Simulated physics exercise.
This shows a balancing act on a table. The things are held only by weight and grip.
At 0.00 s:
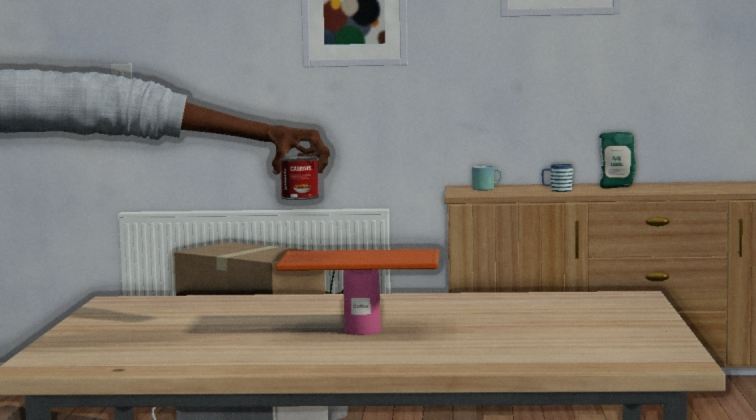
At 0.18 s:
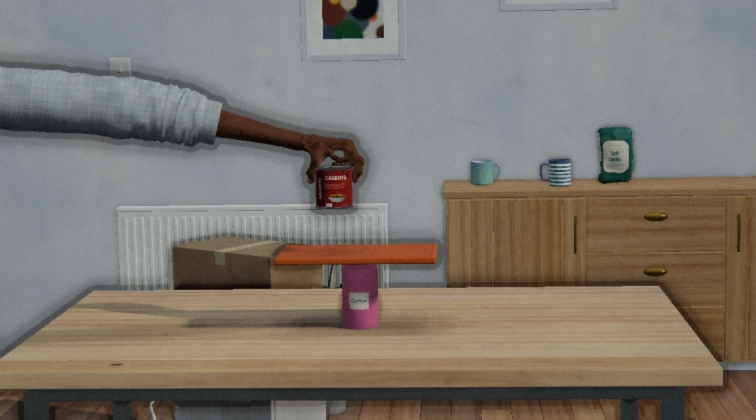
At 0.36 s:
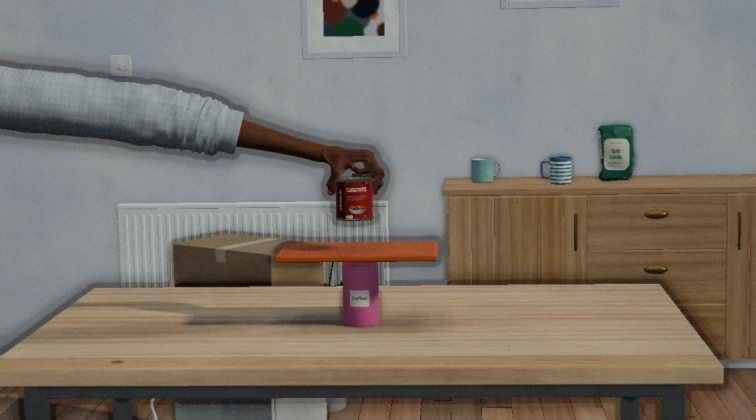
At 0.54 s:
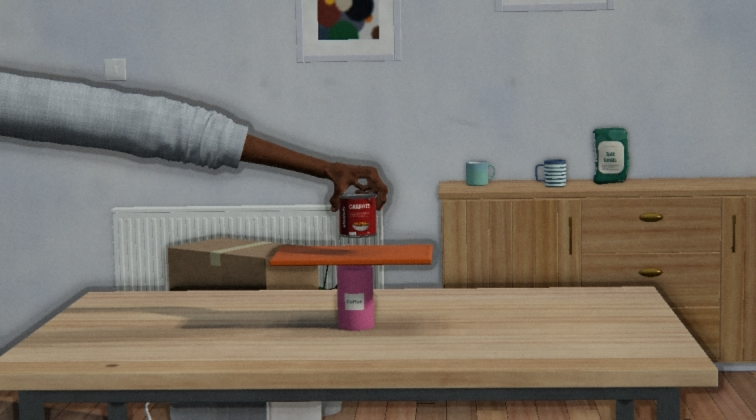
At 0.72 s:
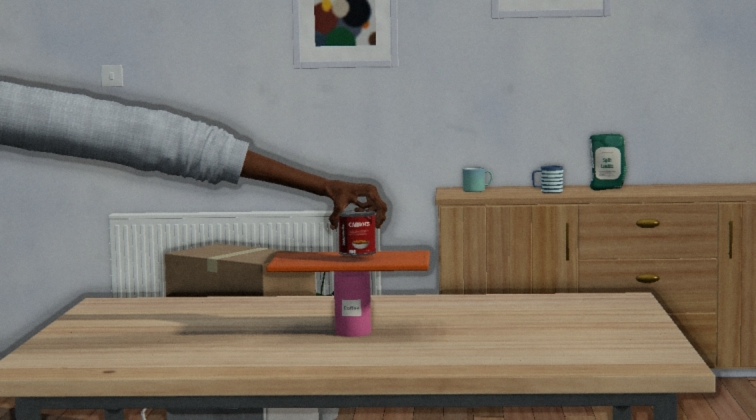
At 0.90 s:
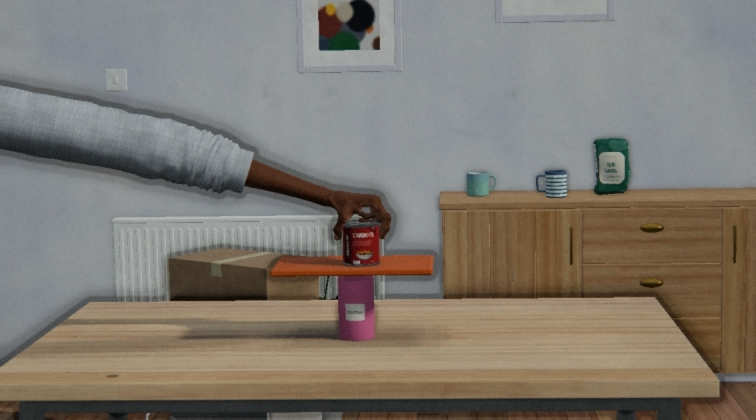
To begin with, a hand holds a red tin in the air, up and to the left of an orange board balanced on a pink jar on a wooden table. The arm moves right until the tin is above the jar, then lowers it onto the board, the hand still on top.
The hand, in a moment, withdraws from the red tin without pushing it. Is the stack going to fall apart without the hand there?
I predict the stack will bear it.
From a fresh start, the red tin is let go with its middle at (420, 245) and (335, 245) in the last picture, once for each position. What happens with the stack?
First try: Topples; second try: Stands.
By 1.20 s, all is still.
By 1.60 s, red tin resting near (361, 244).
When it is over (2.0 s), all 3 as before. End places, in pixels of the last picture, red tin near (361, 244). The stack keeps its balance.
